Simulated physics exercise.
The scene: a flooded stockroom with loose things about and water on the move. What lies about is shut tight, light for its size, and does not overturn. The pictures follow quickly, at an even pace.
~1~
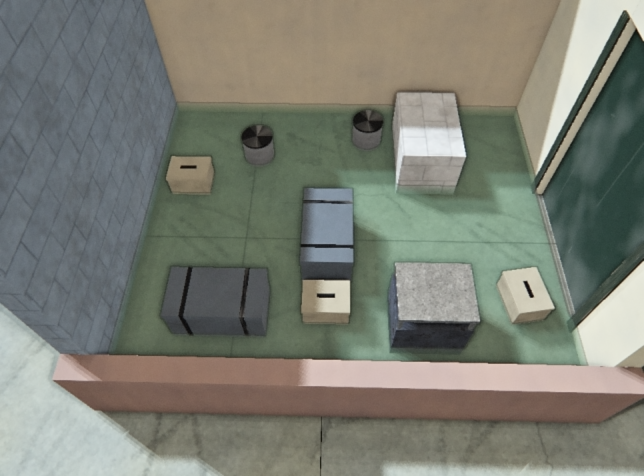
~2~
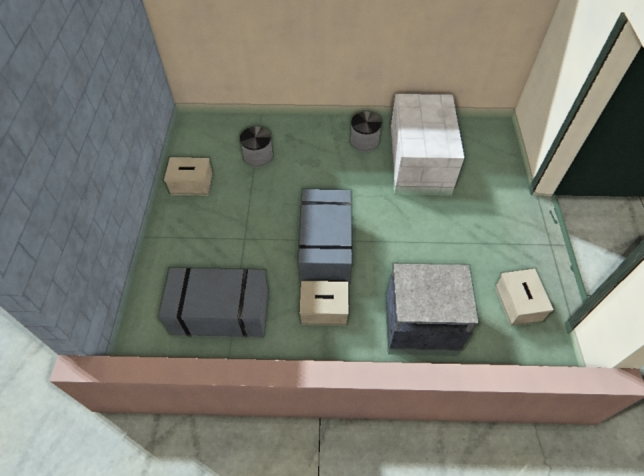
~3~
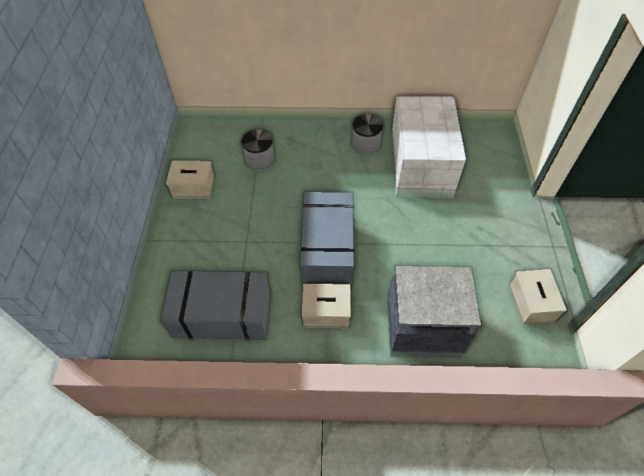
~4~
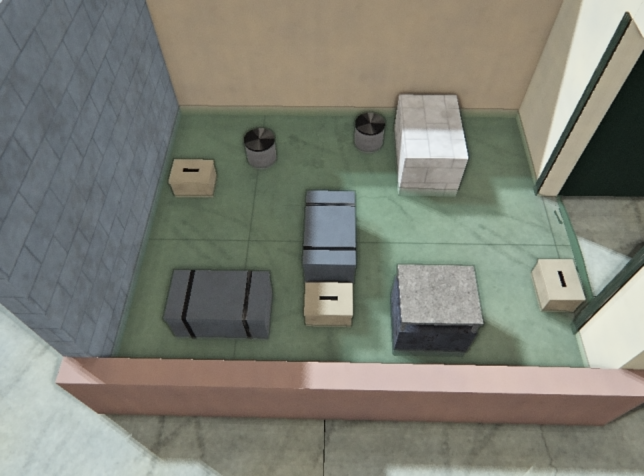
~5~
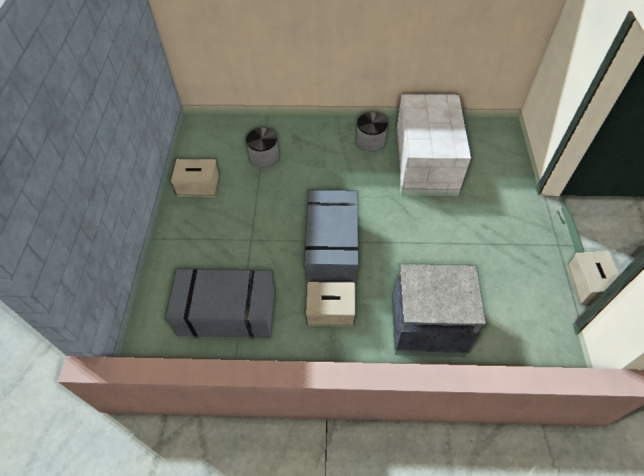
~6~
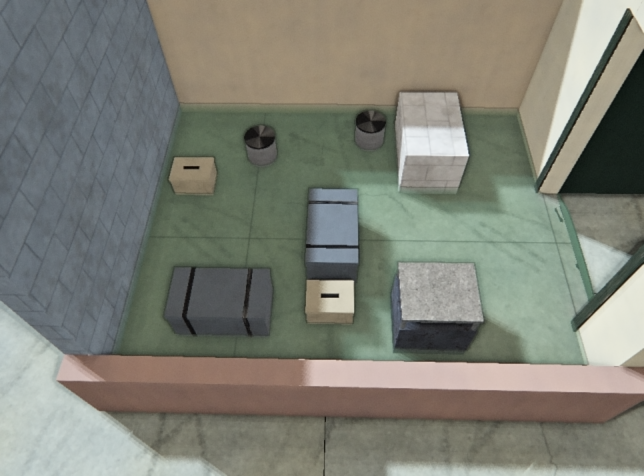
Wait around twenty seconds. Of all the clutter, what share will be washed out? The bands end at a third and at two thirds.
That comes to one to two thirds.
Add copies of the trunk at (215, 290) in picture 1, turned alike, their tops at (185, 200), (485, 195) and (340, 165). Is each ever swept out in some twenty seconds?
One after the other: Still in, through, yes.
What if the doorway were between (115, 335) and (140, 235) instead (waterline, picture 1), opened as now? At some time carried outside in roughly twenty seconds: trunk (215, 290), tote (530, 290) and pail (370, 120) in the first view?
In that order: Washed out, still in, still in.
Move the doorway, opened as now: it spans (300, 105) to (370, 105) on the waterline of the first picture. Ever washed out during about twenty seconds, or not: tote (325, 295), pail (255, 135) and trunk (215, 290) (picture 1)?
In turn: Inside, out, inside.
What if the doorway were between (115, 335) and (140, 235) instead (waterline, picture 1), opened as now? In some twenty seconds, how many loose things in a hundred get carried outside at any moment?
I make it 70 per cent.
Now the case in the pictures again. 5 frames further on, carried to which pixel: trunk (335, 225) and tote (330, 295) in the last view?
Close to (391, 229) and (368, 294).
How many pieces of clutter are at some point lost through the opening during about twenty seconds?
That makes 3.
A moment on, 1 of 7 are out; 6 afloat.
Next, 2 of 7 are out; 5 afloat.
Later, 3 of 7 are out; 4 afloat.
In the end, 3 of 7 are out; 3 afloat.
